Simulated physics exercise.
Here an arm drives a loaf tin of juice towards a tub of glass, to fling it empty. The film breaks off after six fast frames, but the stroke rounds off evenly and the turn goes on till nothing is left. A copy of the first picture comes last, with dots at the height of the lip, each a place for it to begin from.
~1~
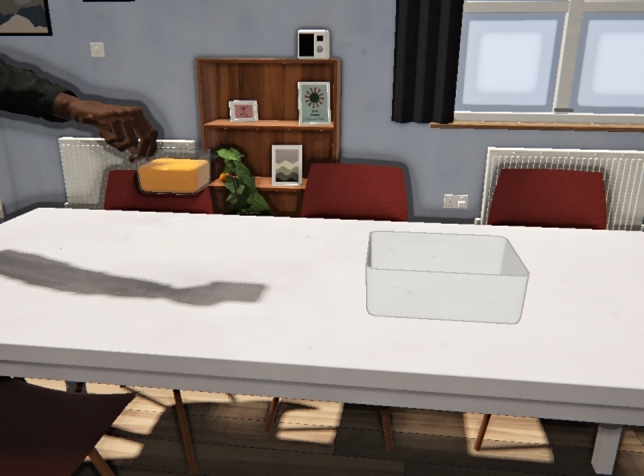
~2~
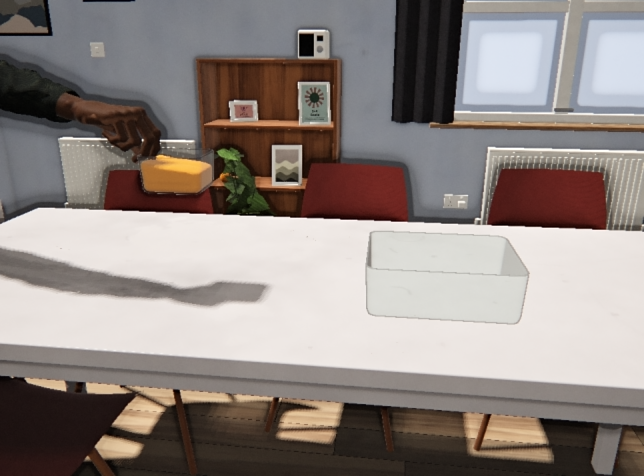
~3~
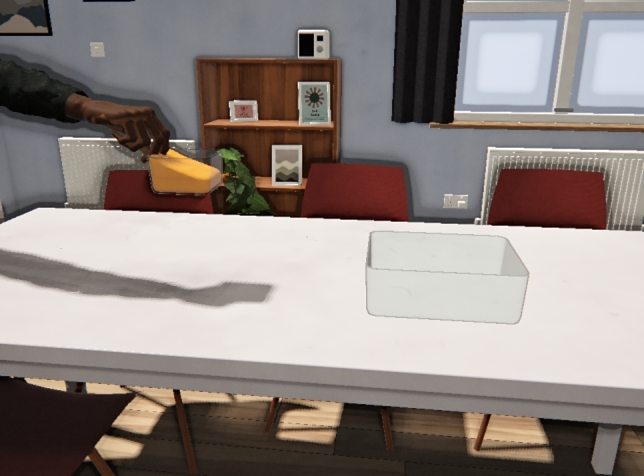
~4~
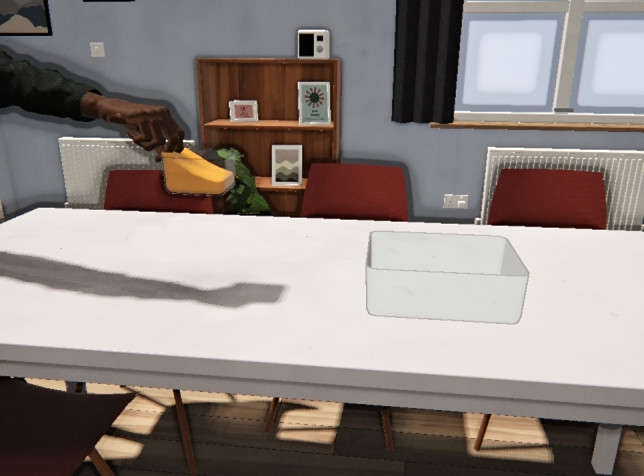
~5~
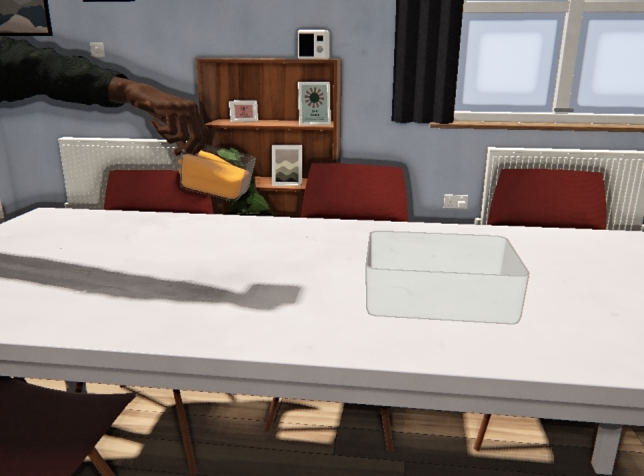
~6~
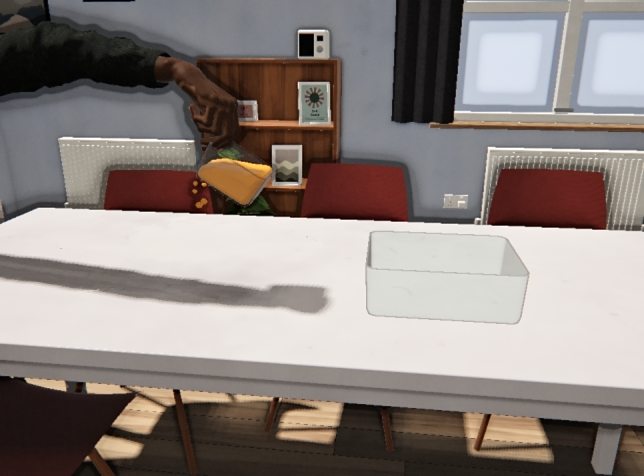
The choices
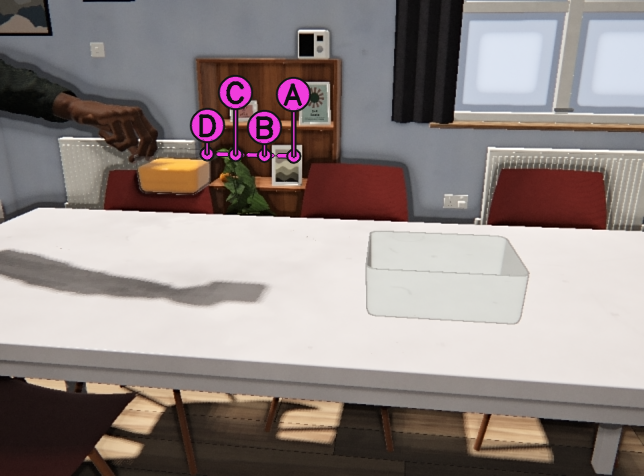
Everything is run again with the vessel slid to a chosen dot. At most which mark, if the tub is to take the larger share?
Use place C.
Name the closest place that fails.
That would be D.
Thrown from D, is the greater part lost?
Yes, that goes wrong.
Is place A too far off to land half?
No, not at all.
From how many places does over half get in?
Three of the four.
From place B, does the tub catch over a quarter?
Yes, clearly.
In magenta, A at (293, 156); B at (264, 155); C at (235, 154); D at (207, 153).
With A, about 79 % lands in the tub, 5 % falls short and 16 % goes beside or beyond.
With B, about 82 % lands in the tub, 7 % falls short and 11 % goes beside or beyond.
With C, about 78 % lands in the tub, 16 % falls short and 6 % goes beside or beyond.
With D, about 13 % lands in the tub, 83 % falls short and 4 % goes beside or beyond.
